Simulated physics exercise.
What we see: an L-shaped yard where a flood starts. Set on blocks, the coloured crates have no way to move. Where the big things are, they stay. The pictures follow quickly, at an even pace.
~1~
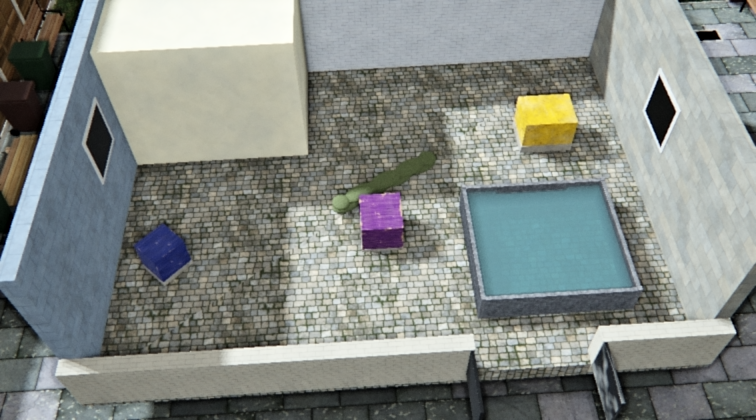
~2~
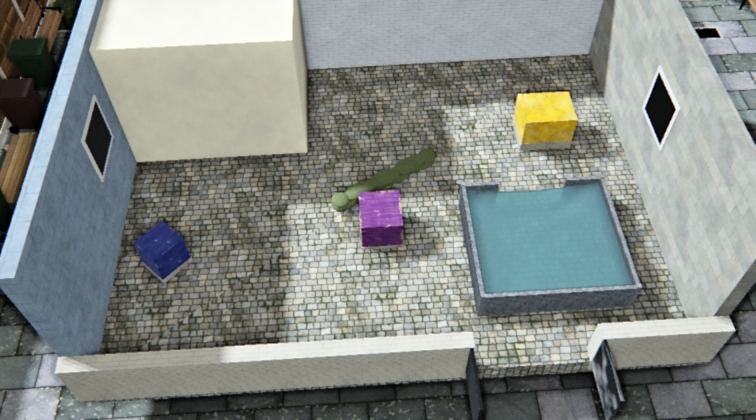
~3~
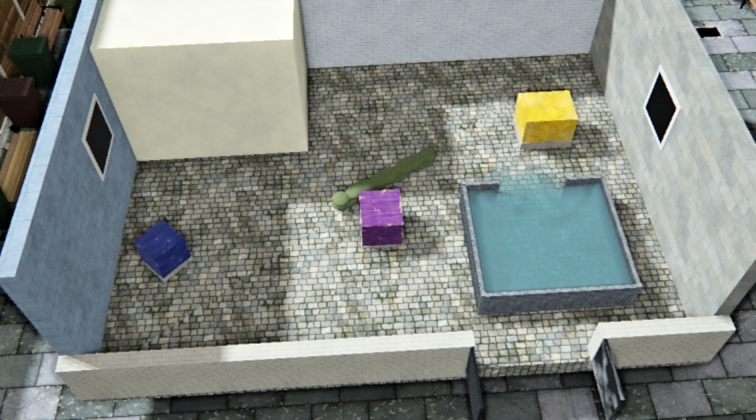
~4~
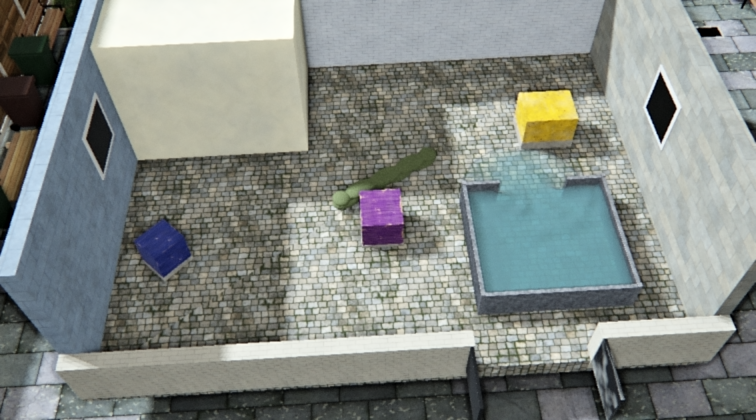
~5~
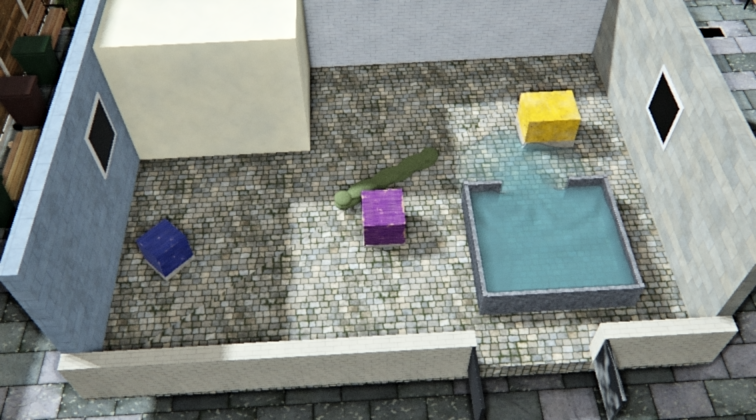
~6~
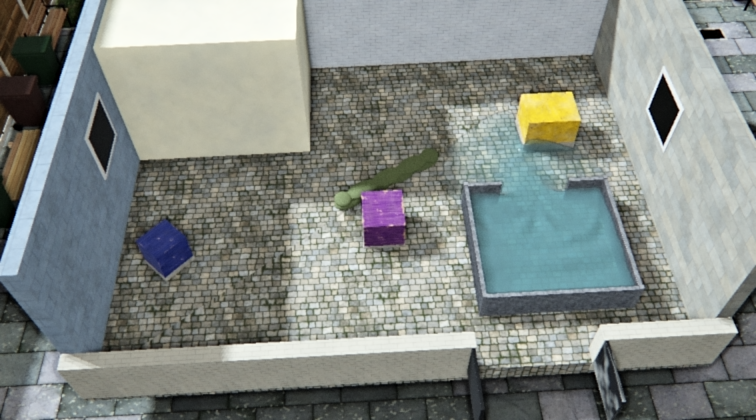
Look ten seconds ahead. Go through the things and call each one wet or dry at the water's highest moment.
Called one by one: The purple crate is dry; the blue crate is dry; the yellow crate is wet.
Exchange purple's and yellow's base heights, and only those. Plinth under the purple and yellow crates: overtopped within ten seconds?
I'd say purple is unharmed and yellow gets swamped.
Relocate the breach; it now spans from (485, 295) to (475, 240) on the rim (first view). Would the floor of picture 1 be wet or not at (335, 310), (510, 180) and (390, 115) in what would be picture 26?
One by one, they turn out drenched, not soaked and not soaked.
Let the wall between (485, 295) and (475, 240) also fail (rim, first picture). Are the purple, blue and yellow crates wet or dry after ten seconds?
My reading: Purple ends up wet, blue takes water, yellow is safe.
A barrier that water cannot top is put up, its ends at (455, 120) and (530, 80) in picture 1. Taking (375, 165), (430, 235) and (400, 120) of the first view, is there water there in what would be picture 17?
Taking the three spots in order: Spared, spared, soaked.
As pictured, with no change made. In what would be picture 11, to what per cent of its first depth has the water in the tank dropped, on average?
Somewhere around 76 %, give or take.
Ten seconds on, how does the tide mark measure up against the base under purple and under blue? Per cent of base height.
Close to 30 per cent, and close to 50 per cent, in that order.
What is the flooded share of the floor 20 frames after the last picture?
Around 35 percent of it.
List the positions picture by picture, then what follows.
In the first picture, still water in the tank at (546, 238).
In the second picture, water pours out on the tank's far side and has run to a hidden place.
In the third picture, water pours out on the tank's far side and has run to (491, 176).
In the fourth picture, water pours out on the tank's far side and has run to (499, 153).
In the fifth picture, water pours out on the tank's far side and has run to (500, 134).
In the sixth picture, water pours out on the tank's far side and has run to (496, 117).
A moment on, water covers 15 % of the floor; the purple crate not reached, the blue crate not reached, the yellow crate water round its plinth.
Next, water covers 25 % of the floor; the purple crate not reached, the blue crate not reached, the yellow crate water round its plinth.
Then, water covers 35 % of the floor; the purple crate water round its plinth, the blue crate not reached, the yellow crate water round its plinth.
Later, water covers 50 % of the floor; the purple crate water round its plinth, the blue crate not reached, the yellow crate water round its plinth.
In the end, water covers 80 % of the floor; the purple crate stayed above the water, the blue crate stayed above the water, the yellow crate was topped.
